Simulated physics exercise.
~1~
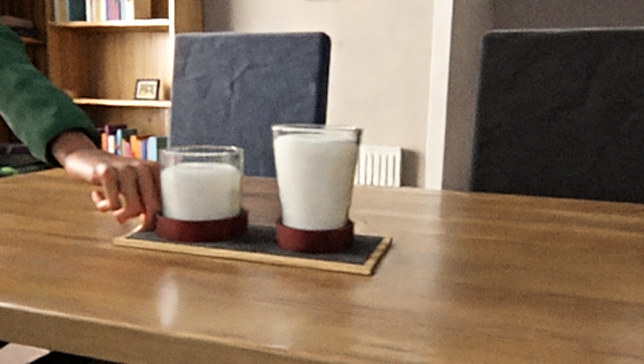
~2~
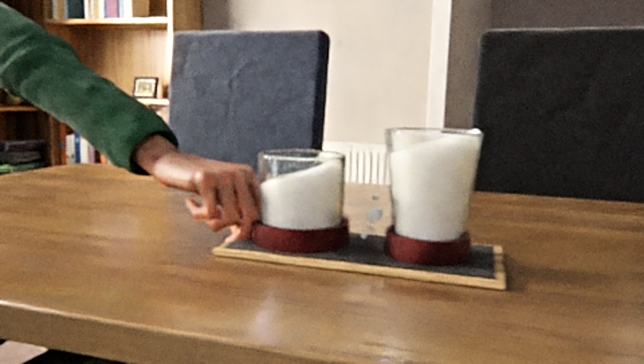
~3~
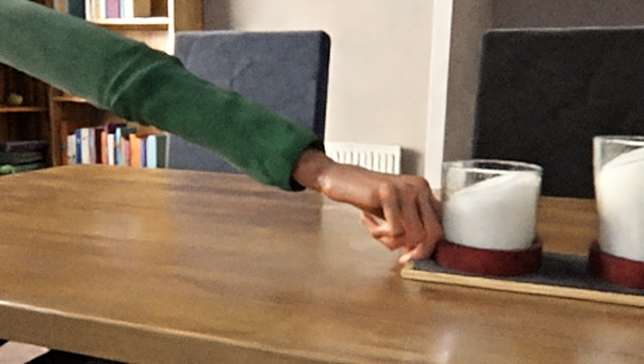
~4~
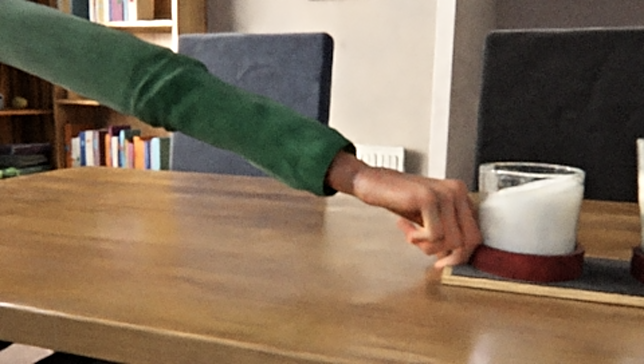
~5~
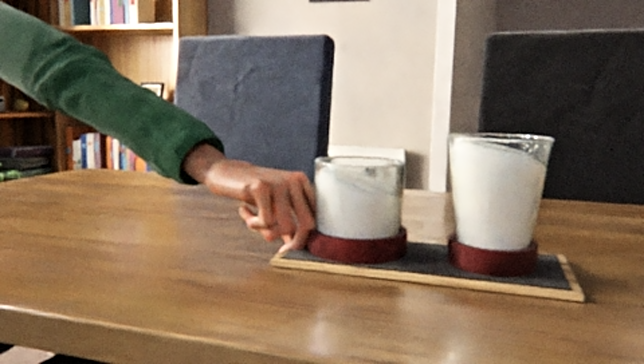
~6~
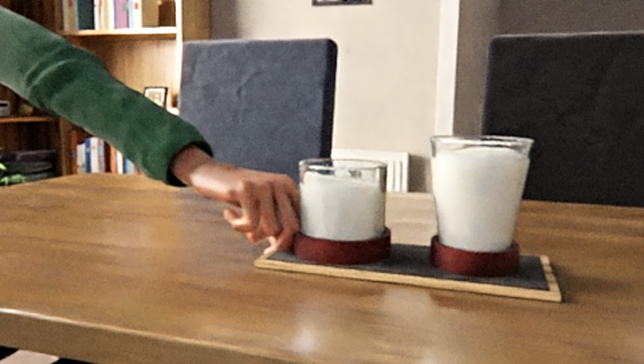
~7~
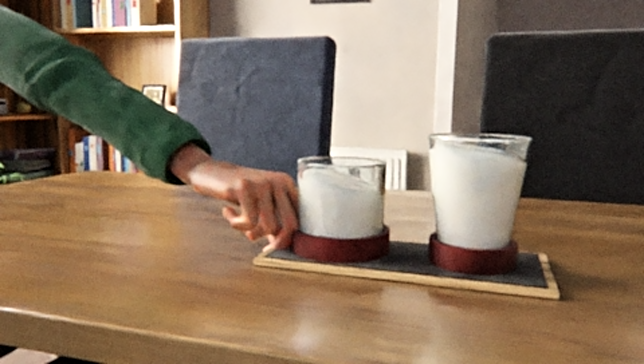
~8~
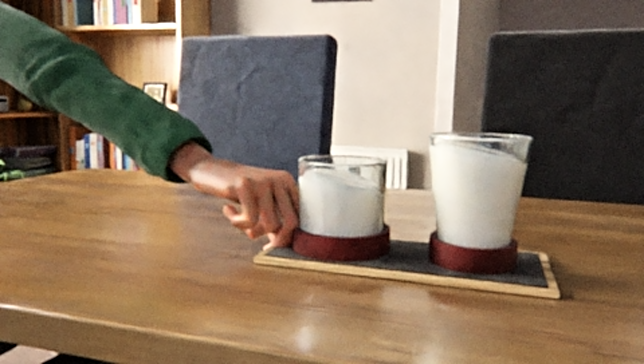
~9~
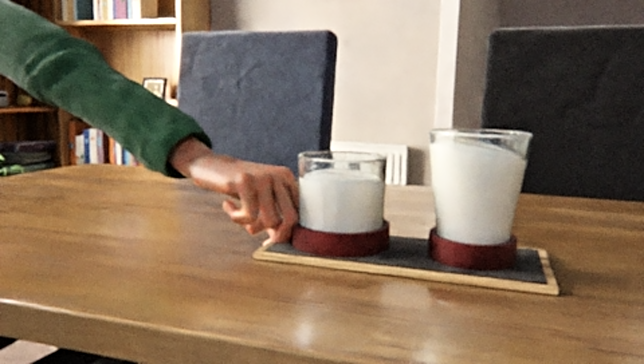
A hand in a green sleeve sliding a tray with two glasses of milk right, then partway back left, and stopping.
